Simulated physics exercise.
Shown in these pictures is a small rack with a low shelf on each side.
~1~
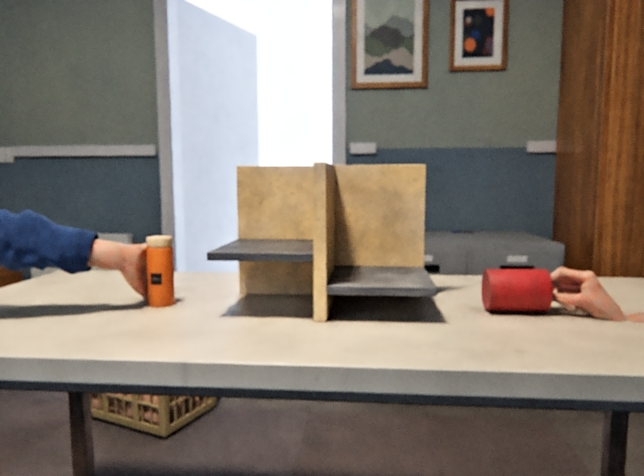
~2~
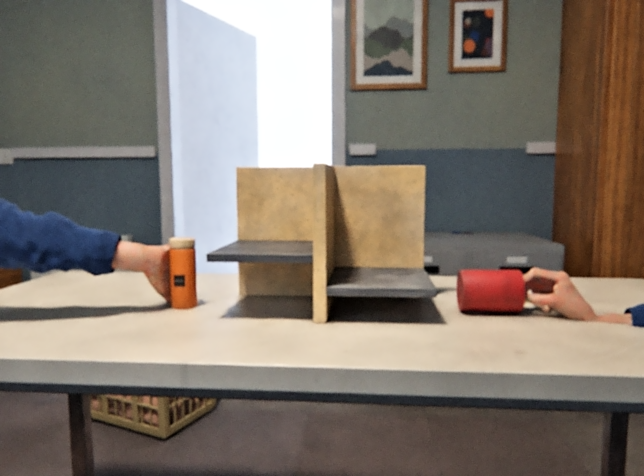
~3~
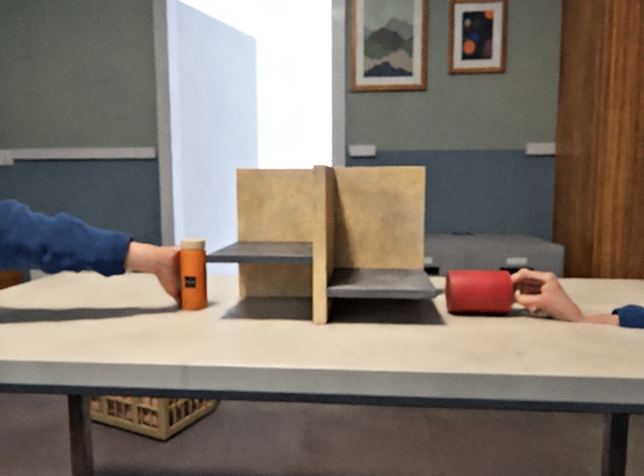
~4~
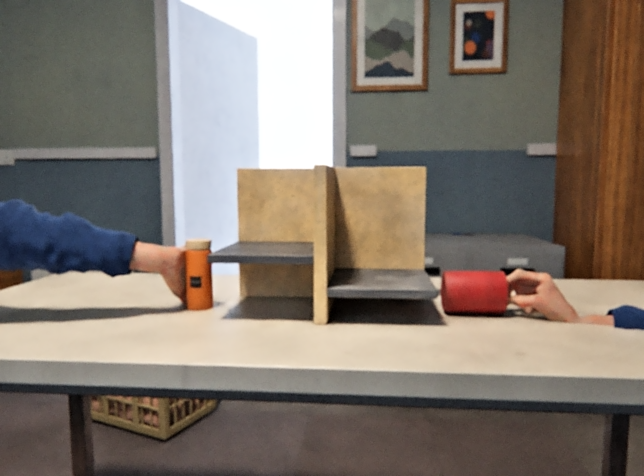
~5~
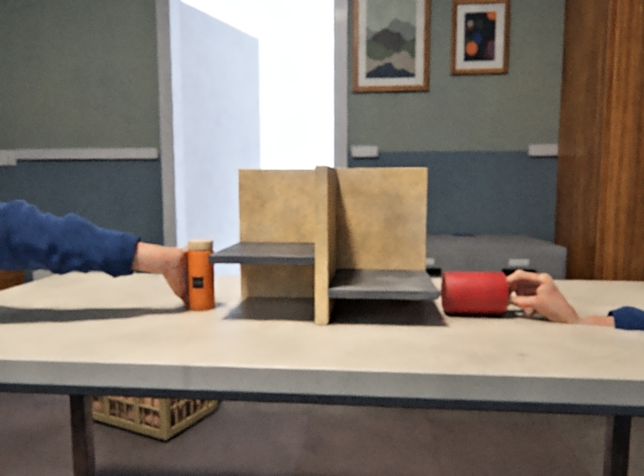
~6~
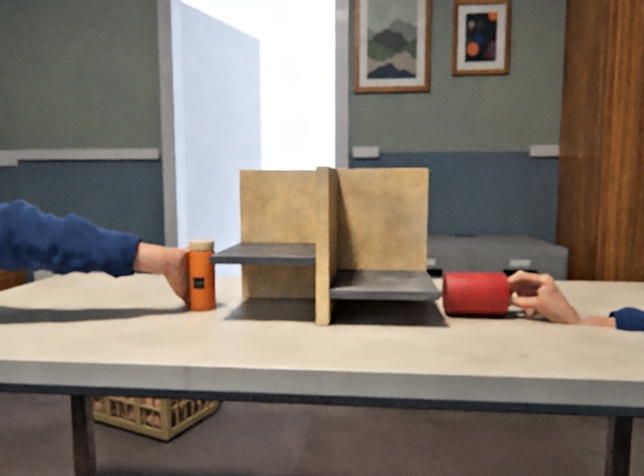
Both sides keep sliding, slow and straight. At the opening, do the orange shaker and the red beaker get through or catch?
At the end, orange shaker: No room; red beaker: No room.
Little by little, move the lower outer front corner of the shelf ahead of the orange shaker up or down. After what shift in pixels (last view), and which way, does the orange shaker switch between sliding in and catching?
16 pixels up.
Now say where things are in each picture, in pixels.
In the first frame, hands sliding the things forward; orange shaker (160, 271); red beaker (516, 290); shelf (325, 236).
In the second frame, hands sliding the things forward; red beaker (489, 291); shelf (325, 237).
In the third frame, hands sliding the things forward; orange shaker (194, 274); shelf (325, 238).
In the fourth frame, hands sliding the things forward; red beaker (473, 292); shelf (326, 239).
In the fifth frame, hands sliding the things forward; orange shaker (201, 275); shelf (327, 239).
In the sixth frame, hands sliding the things forward; orange shaker (202, 275); red beaker (474, 293); shelf (328, 240).
Then, 0.18 s on from there, orange shaker sliding up to the opening near (206, 275); red beaker sliding up to the opening near (470, 294).
Then, 0.24 s on from there, orange shaker sliding up to the opening near (212, 275); red beaker sliding up to the opening near (463, 294).
Then, 0.64 s on from there, orange shaker stopped at the opening near (214, 275); red beaker stopped at the opening near (462, 293).
In the end, the orange shaker is too tall, near (214, 275); the red beaker is too tall, near (462, 293).
